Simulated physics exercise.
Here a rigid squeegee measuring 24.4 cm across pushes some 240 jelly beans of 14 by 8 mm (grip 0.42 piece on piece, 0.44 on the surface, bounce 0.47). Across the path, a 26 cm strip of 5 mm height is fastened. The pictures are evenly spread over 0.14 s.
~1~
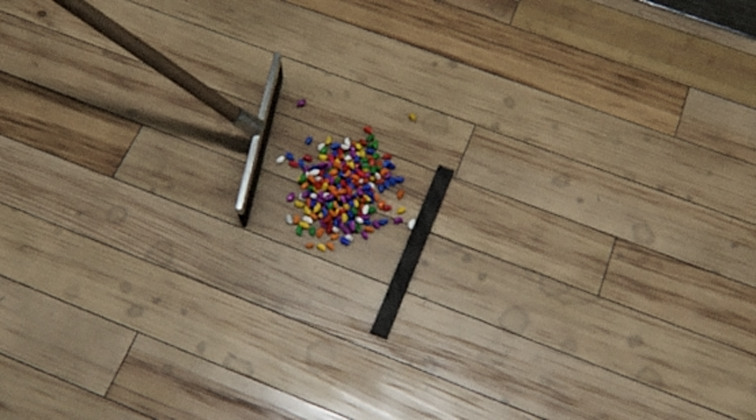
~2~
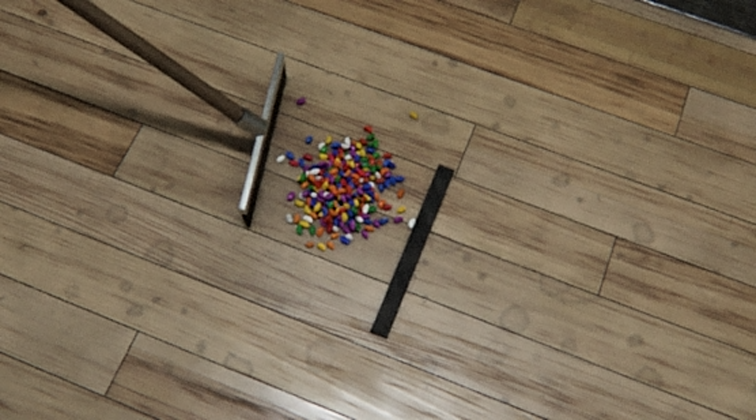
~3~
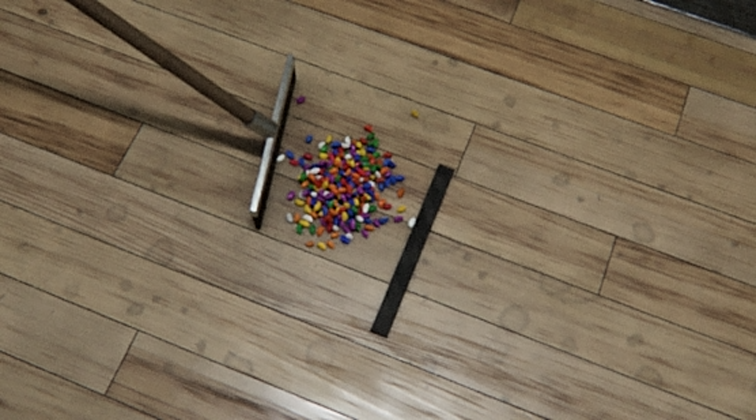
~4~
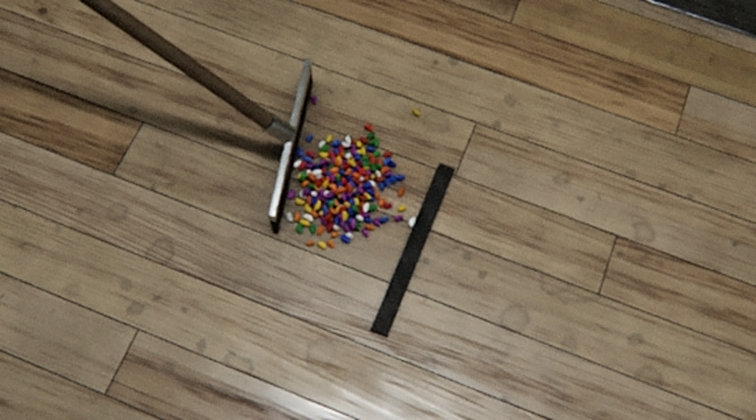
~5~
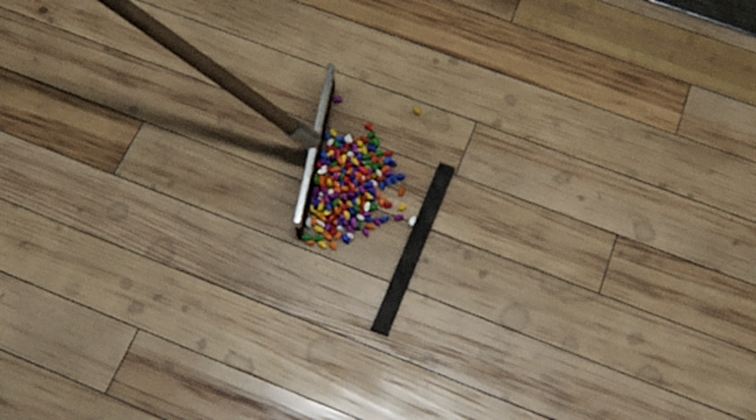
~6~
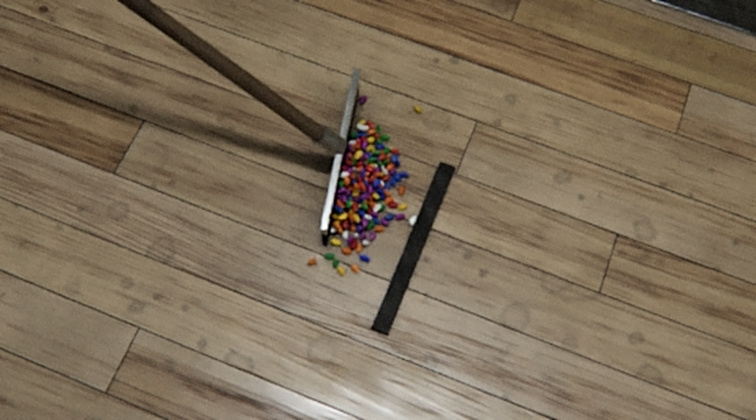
A squeegee with a long brown handle reaching in from the upper left stands on a wood-plank floor, seen from above at an angle. Right of its pale, dark-edged blade lies a loose pile of multicoloured jelly beans, with a black strip beyond. The blade slides slowly right, then faster, meeting the pile and pushing it into a narrower, denser band toward the strip, while the camera stays still.
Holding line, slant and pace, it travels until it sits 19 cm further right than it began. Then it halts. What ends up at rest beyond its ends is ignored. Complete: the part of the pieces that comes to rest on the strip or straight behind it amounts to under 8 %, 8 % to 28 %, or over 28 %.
It amounts to over 28 %.
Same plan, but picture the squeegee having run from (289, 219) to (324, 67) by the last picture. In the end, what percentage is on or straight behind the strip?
Somewhere above 30, then.
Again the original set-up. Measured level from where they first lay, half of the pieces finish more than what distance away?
That works out to about 18 centimetres.
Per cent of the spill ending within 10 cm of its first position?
15 %.
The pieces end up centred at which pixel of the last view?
Roughly at (458, 210).
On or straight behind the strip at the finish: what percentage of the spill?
Share: Some 35 %.
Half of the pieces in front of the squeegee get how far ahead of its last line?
I'd say around 10 cm.
Then, 0.10 s after the last picture, squeegee 19 cm from its start, spill 23 cm wide; on or straight behind the strip 30 %, elsewhere 70 %.
Then, 0.21 s after the last picture, squeegee 20 cm from its start, spill 29 cm wide; on or straight behind the strip 40 %, elsewhere 60 %.
Then, 0.31 s after the last picture, squeegee 20 cm from its start, spill 32 cm wide; on or straight behind the strip 40 %, elsewhere 60 %.
In the end, on or straight behind the strip 35 %, elsewhere 65 %.
